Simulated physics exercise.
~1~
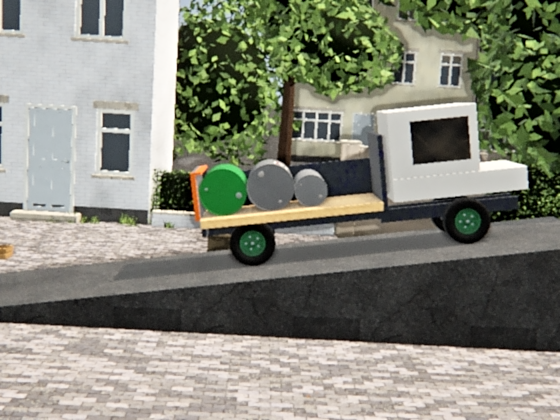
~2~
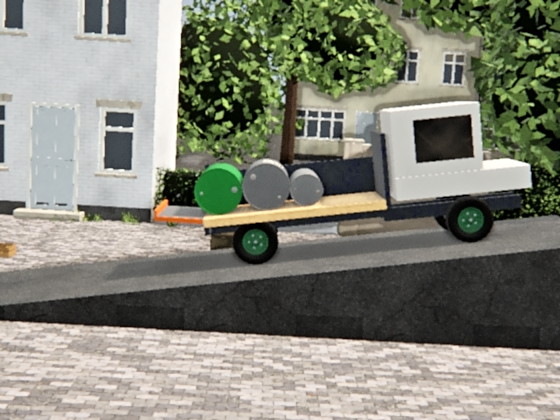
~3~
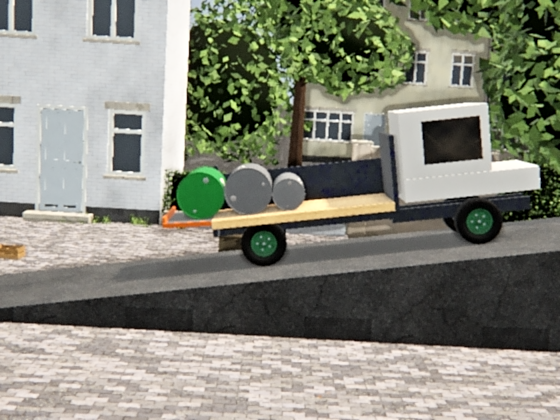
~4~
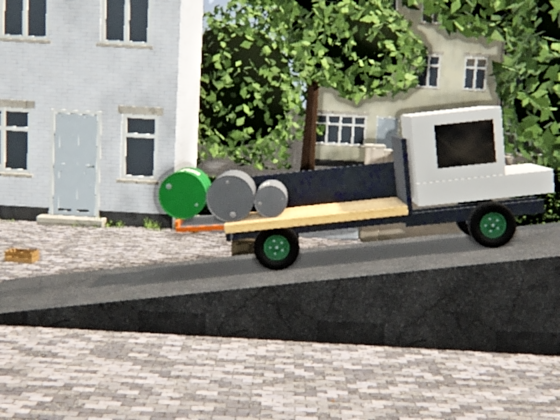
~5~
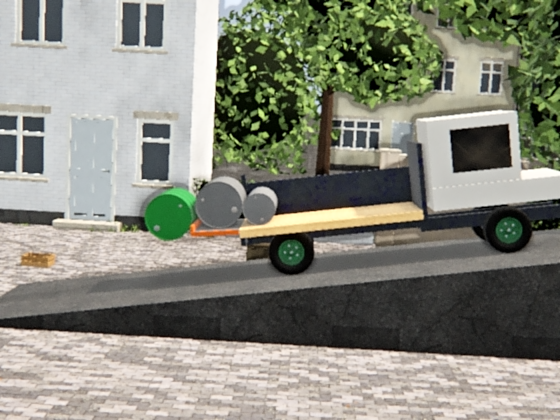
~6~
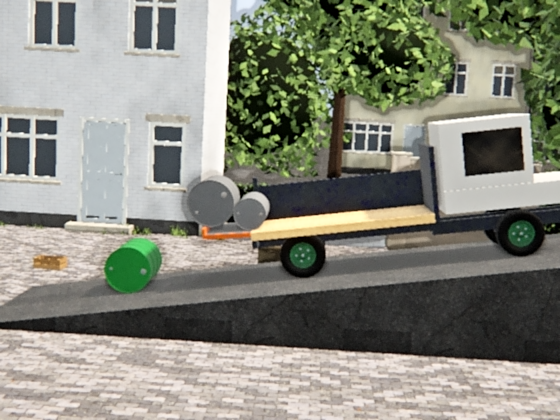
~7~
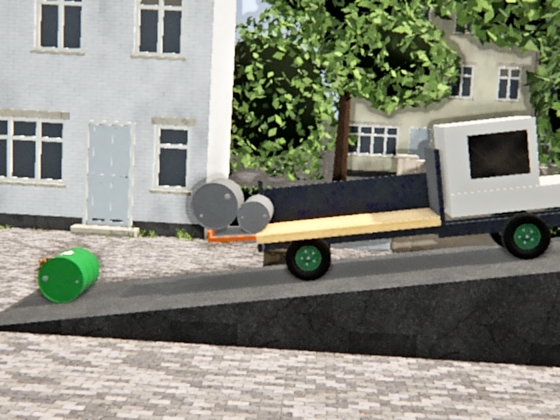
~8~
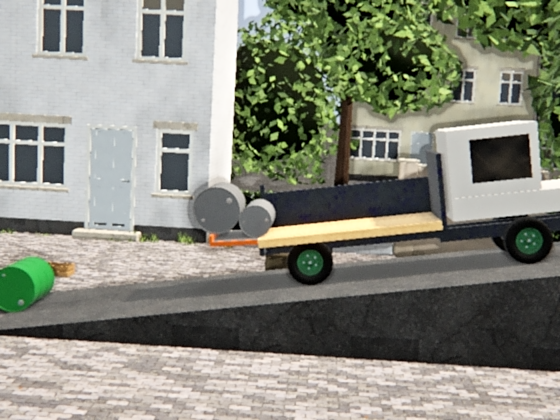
On a sloping road beside pale houses and leafy trees, a white-cabbed pick-up stands with its tail end low, carrying a green drum and two grey ones at the back of its bed. The orange tailgate swings down until it lies almost in line with the bed. The green drum rolls left onto it, and the grey drums follow. Green tips off the edge, drops onto the slope and rolls away down to the left. It reaches the left edge of the view, while both grey drums remain resting at the tailgate.
